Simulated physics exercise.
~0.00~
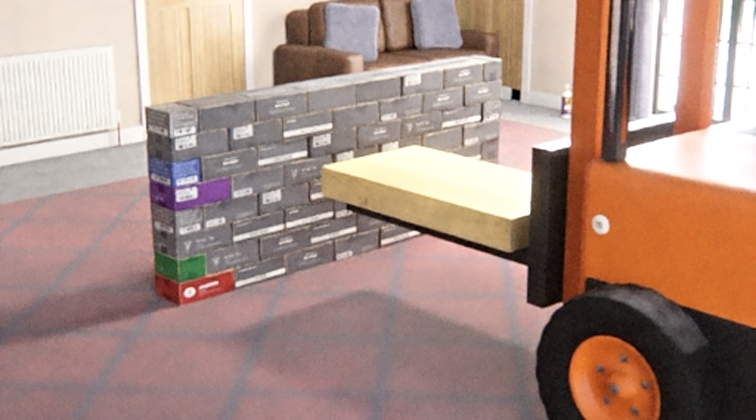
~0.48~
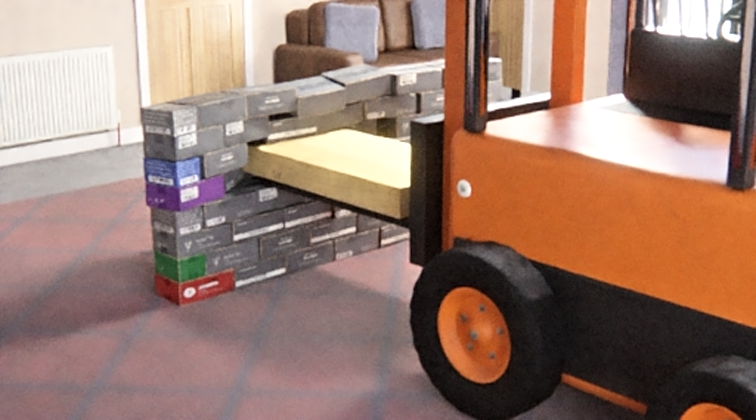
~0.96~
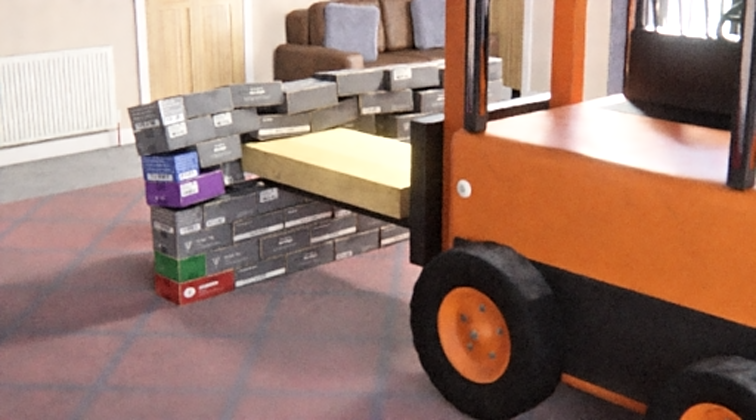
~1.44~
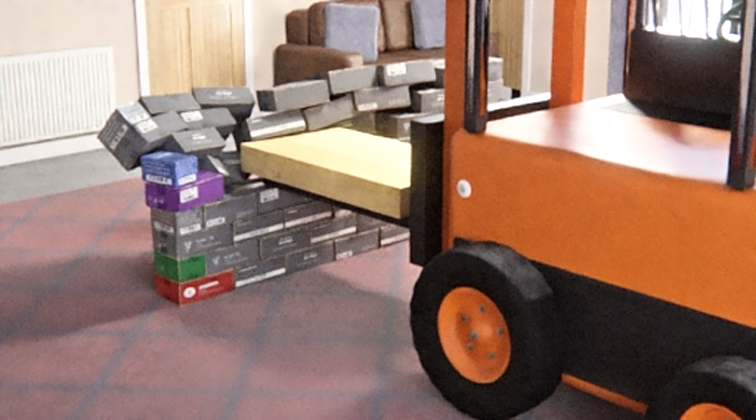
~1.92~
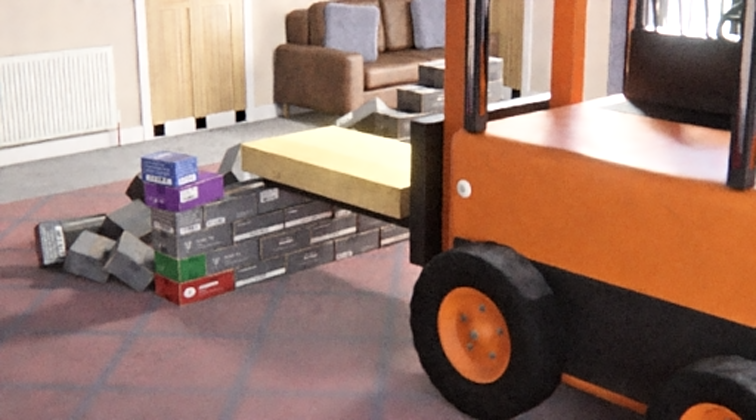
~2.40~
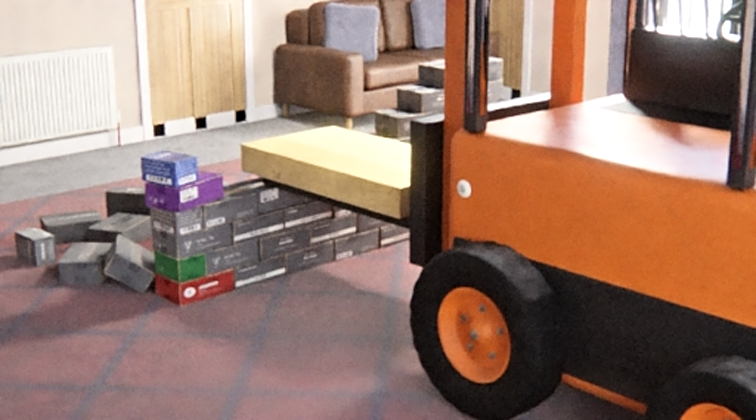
In a carpeted room with a radiator, a wooden door and a brown sofa behind, a still camera looks across at a low wall of dark grey boxes. Blue, purple, green and red boxes sit at its left end, and an orange forklift holding a pale yellow slab stands at the right. The forklift drives left, pushes the slab into the wall and stops. The upper rows buckle and tilt, then topple away, some tumbling to the floor at the left. Finally the slab stays over the broken wall, with the blue box still standing atop the purple one.
